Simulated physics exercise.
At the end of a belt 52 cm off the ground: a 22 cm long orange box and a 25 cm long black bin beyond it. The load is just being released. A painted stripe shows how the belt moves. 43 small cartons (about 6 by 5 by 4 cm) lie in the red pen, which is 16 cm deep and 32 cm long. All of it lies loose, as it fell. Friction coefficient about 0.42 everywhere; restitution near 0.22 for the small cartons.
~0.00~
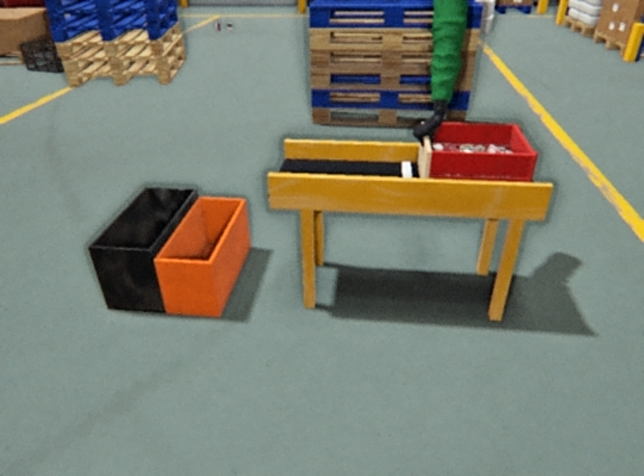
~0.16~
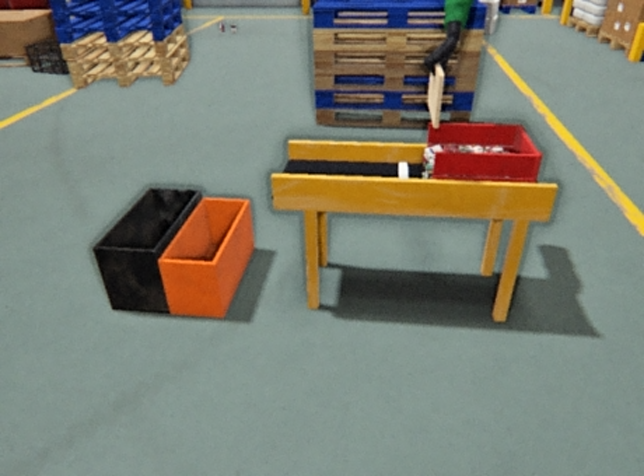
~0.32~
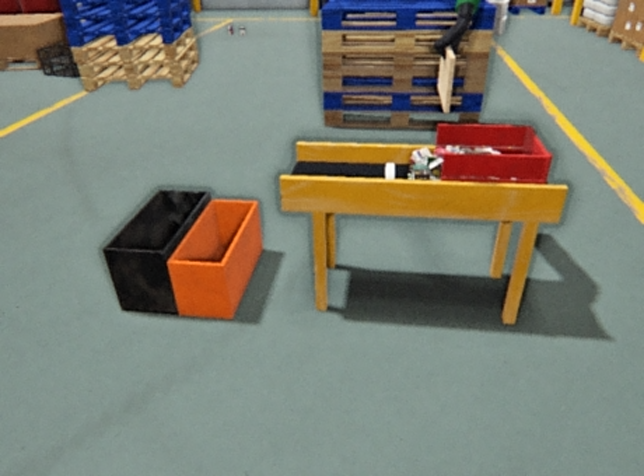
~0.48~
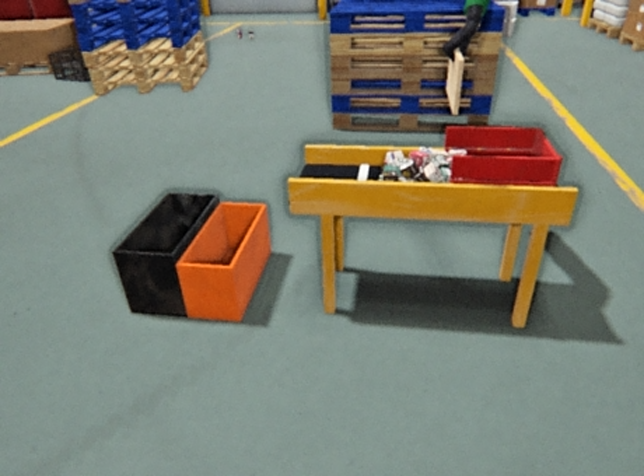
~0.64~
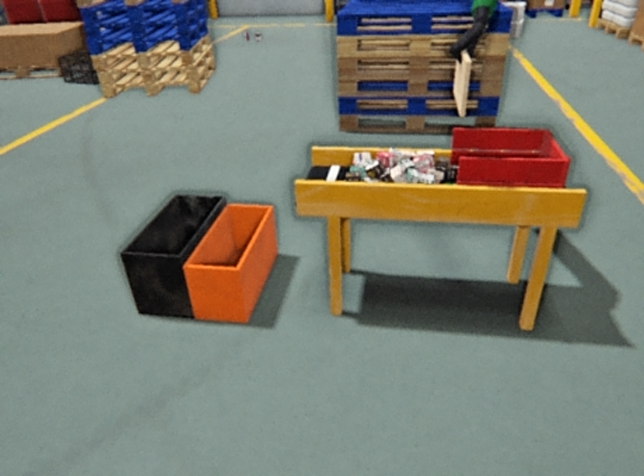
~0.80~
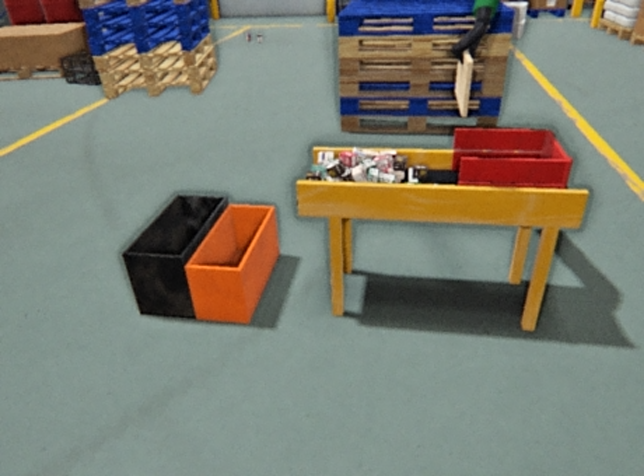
To begin with, small cartons sit in a red pen on a yellow-sided belt while a green-sleeved arm grips a panel at its inner end. The arm lifts the panel clear, and the cartons pour out onto the belt, then ride left in a loose heap, leaving the pen empty.
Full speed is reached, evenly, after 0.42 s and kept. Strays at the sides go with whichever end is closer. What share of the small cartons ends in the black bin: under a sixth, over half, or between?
Fewer than one in six of the small cartons end in the black bin.
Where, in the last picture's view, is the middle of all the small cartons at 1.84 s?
Around (245, 280).
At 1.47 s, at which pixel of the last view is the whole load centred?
At about (241, 272).
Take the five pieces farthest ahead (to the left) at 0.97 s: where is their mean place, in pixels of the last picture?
Around (279, 188).
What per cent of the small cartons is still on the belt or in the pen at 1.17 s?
Some 10 per cent.
After 0.97 s, 29 on the belt and 14 in the air.
After 1.17 s, 4 in the orange box, 5 on the belt and 34 in the air.
After 1.47 s, 26 in the orange box, 6 on the ground short of the orange box and 11 in the air.
Outcome (at 1.84 s), 29 in the orange box and 14 on the ground short of the orange box. Asked share, 0 of 43, 0 per cent.
